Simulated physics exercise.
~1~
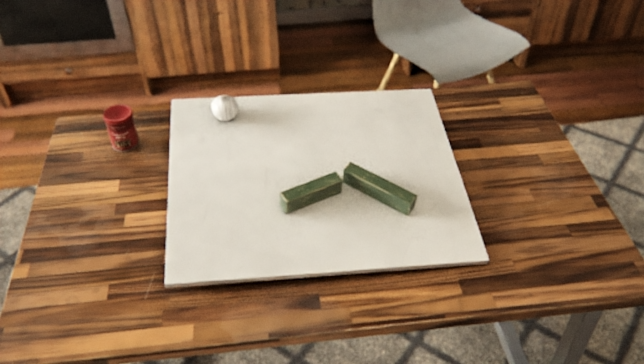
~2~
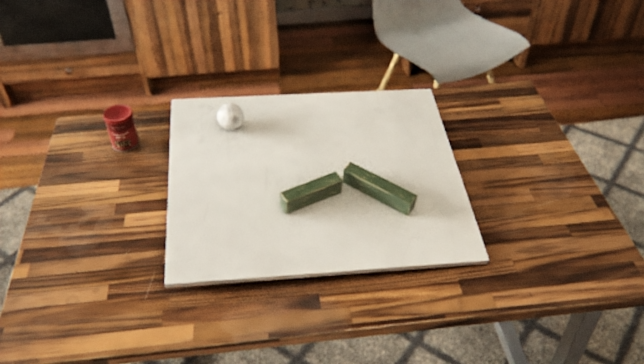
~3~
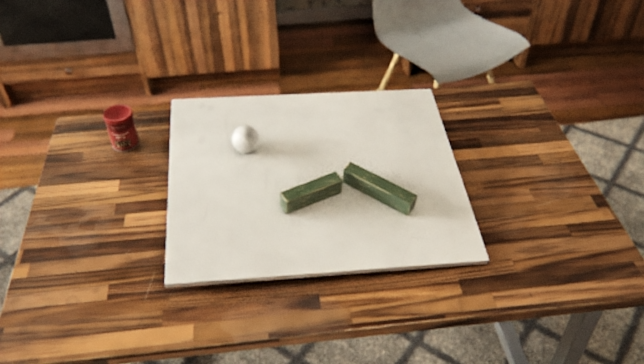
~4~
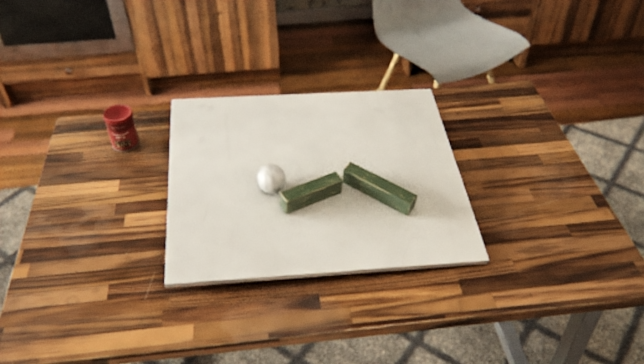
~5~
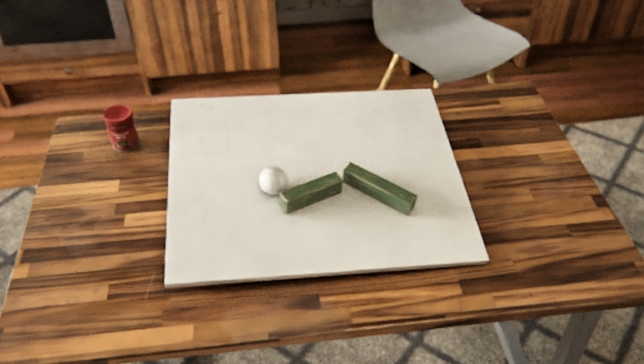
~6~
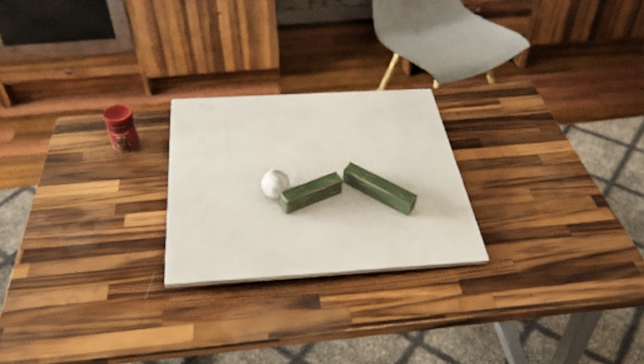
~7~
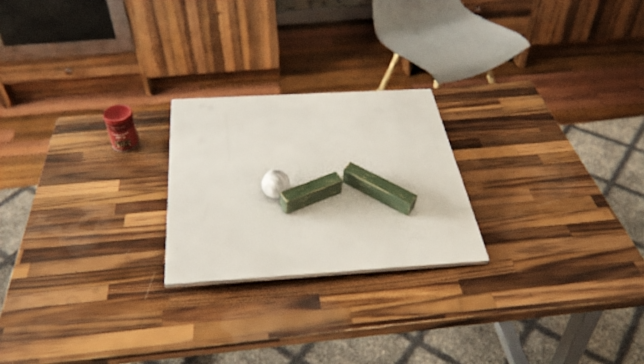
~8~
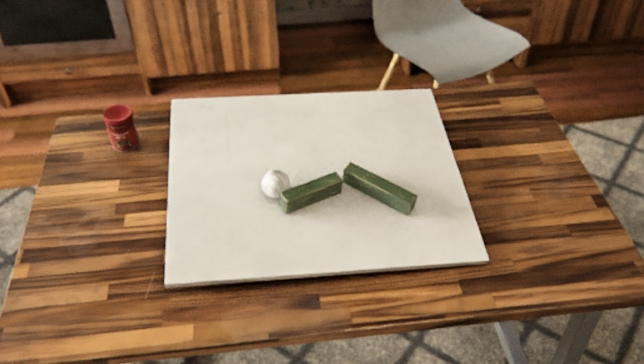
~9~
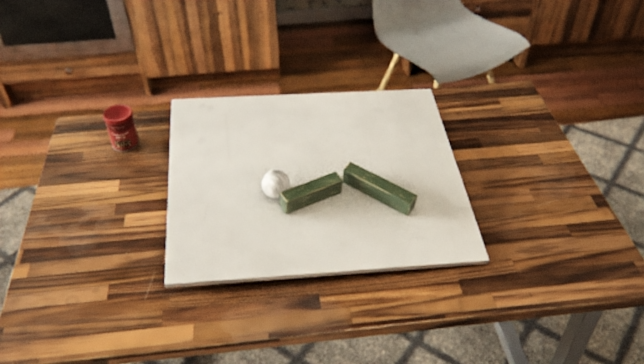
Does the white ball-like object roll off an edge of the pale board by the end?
No, it stays on the board, resting against the left green block.
